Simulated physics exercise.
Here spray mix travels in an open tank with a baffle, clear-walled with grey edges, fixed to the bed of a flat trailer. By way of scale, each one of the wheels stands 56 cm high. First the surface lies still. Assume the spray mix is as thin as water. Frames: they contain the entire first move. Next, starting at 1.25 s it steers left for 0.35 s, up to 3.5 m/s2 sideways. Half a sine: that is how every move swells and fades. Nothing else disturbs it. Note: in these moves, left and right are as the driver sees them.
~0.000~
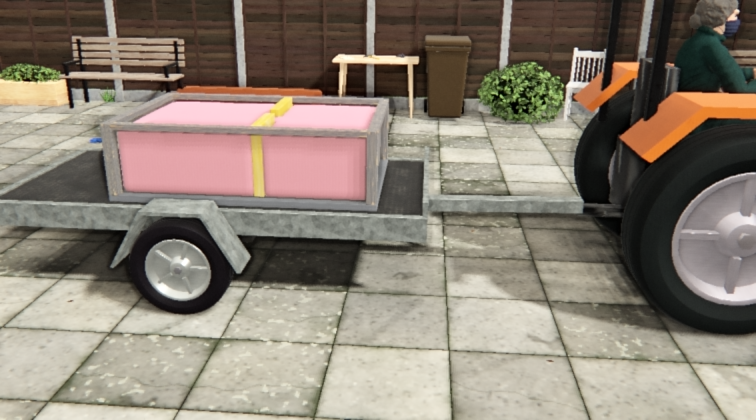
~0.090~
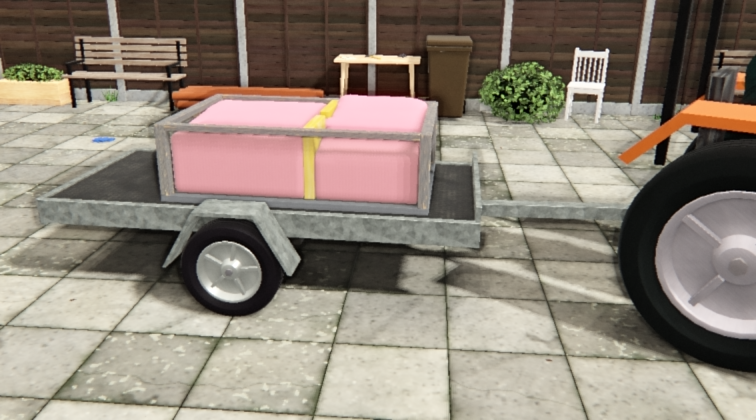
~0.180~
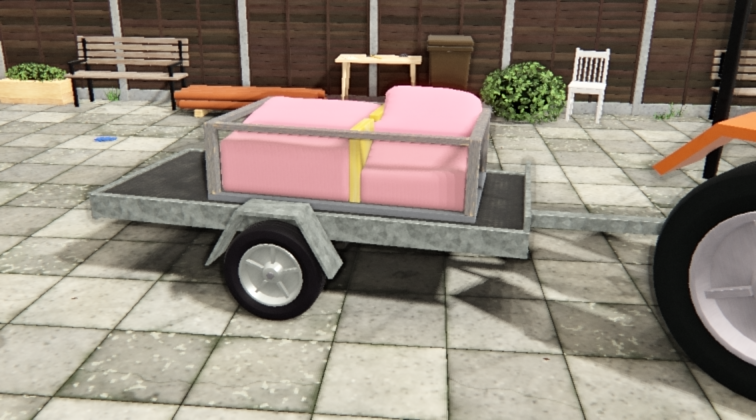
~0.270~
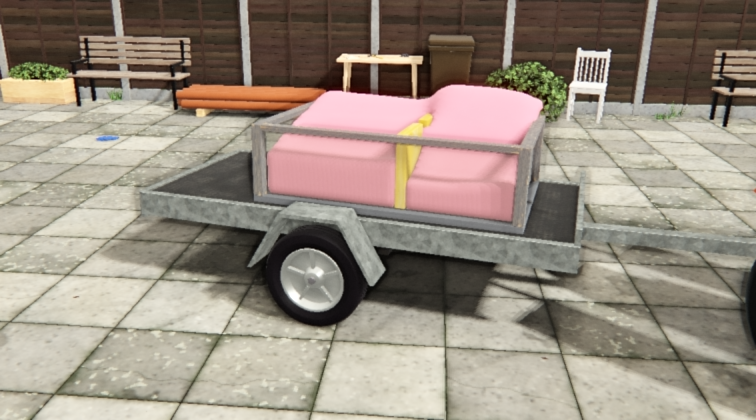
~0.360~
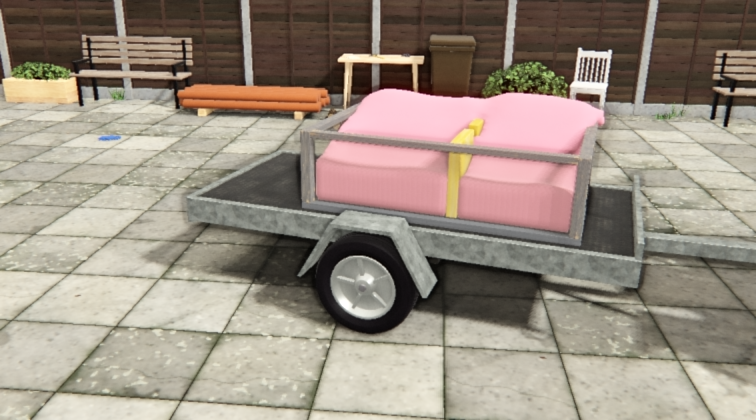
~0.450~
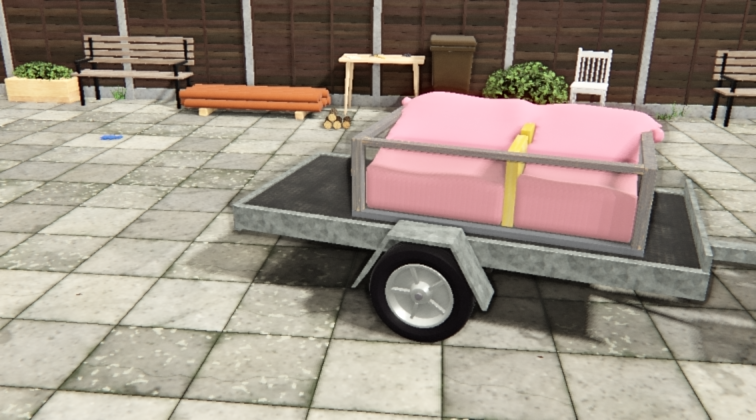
Person on an orange tractor towing a grey trailer rightwards across a paved yard, pink liquid heaping towards the tank's far side.
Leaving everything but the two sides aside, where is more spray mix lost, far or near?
At the far one.
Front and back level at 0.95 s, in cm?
I'd say some 36 centimetres in front and some 36 centimetres behind.
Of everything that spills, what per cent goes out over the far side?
Some 70 per cent of it.
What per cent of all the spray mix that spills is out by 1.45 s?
About 90 percent, give or take.
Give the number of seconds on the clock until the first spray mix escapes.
0.6 s.
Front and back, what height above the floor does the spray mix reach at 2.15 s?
I'd put it at about 38 cm in front and about 34 cm behind.
After 0.95 s it stands 37 cm high behind and 35 cm in front; 7 per cent has gone over the far side, a little elsewhere.
After 1.45 s it stands 36 cm high behind and 40 cm in front; 8 per cent has gone over the far side, a little elsewhere.
After 2.15 s it stands 35 cm high behind and 37 cm in front; 9 per cent has gone over the far side, a little elsewhere.
After 4.59 s 9 per cent has gone over the far side, a little elsewhere; the far side has passed 7 per cent and the near side 1.
